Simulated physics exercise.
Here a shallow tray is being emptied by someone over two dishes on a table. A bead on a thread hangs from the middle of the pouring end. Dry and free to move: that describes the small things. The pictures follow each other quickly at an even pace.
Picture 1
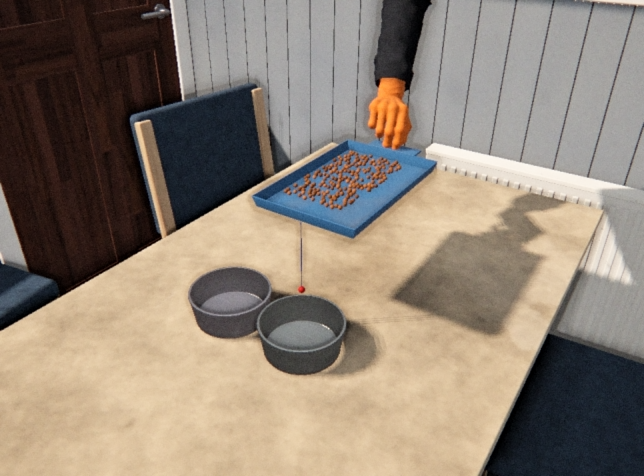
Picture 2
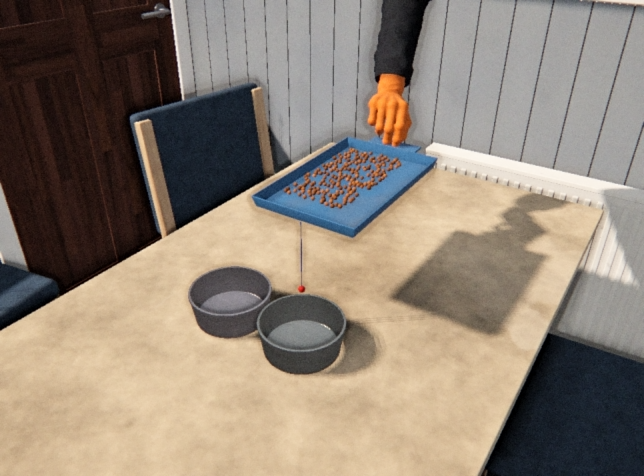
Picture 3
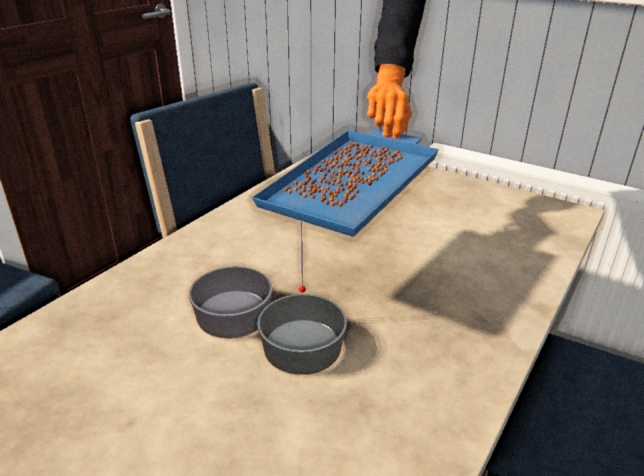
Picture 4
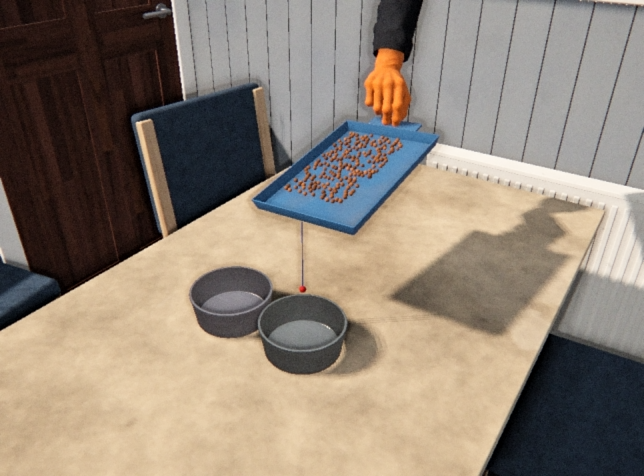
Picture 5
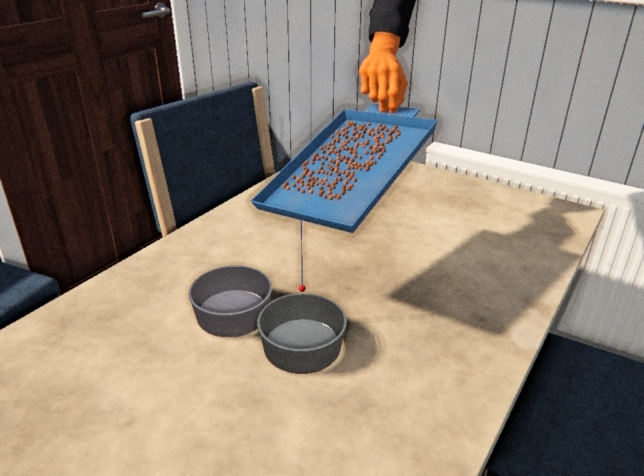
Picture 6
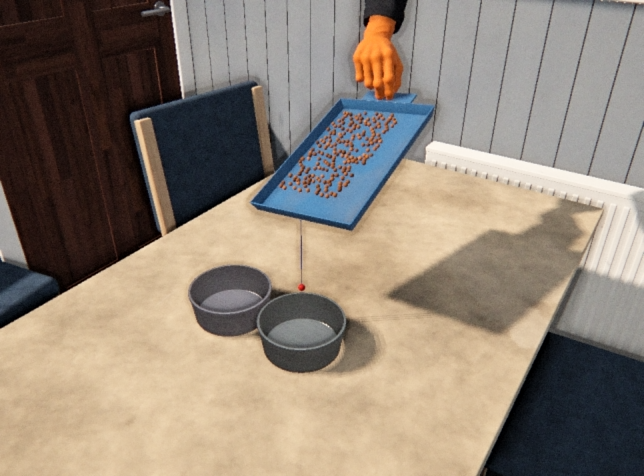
An orange-gloved hand held a blue tray of small brown balls above two gray dishes on a table, then steadily raised the far end, tilting the tray toward the dishes while the balls stayed bunched.
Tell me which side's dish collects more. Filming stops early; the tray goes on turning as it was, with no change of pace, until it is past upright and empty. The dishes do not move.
Greater load: Left.
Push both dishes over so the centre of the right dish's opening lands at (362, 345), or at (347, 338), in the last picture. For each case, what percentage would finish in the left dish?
Roughly 20 per cent, then roughly 60 per cent.
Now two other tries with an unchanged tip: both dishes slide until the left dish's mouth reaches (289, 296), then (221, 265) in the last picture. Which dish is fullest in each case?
The leftmost dish, then the rightmost dish.
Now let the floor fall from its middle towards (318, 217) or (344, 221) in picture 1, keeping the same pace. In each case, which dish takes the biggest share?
Results - the dish on the right side first, the dish on the right side second.
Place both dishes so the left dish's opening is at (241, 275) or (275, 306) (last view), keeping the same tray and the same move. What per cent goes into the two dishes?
First case: Some 80 %; second case: Some 40 %.
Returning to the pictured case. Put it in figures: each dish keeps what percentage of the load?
In the left dish you'd find about 90 % of the load, and in the right dish about 0 %.
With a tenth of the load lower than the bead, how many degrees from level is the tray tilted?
Roughly 70 degrees from level.
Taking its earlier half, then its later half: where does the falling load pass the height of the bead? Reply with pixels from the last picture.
Starting near (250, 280), moving on to near (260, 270).
Just after the last frame, tray tipped steeply; roughly two thirds on the tray; about a tenth in the left dish; just a few outside both; roughly a quarter in the air.
A moment on, tray tipped past a quarter turn; about a tenth on the tray; just a few in the right dish; roughly two thirds in the left dish; about a tenth outside both; roughly a quarter in the air.
Further on, tray tipped past a quarter turn; just a few in the right dish; almost all in the left dish; about a tenth outside both.
When it is over, tray tipped past a quarter turn; just a few in the right dish; almost all in the left dish; about a tenth outside both.
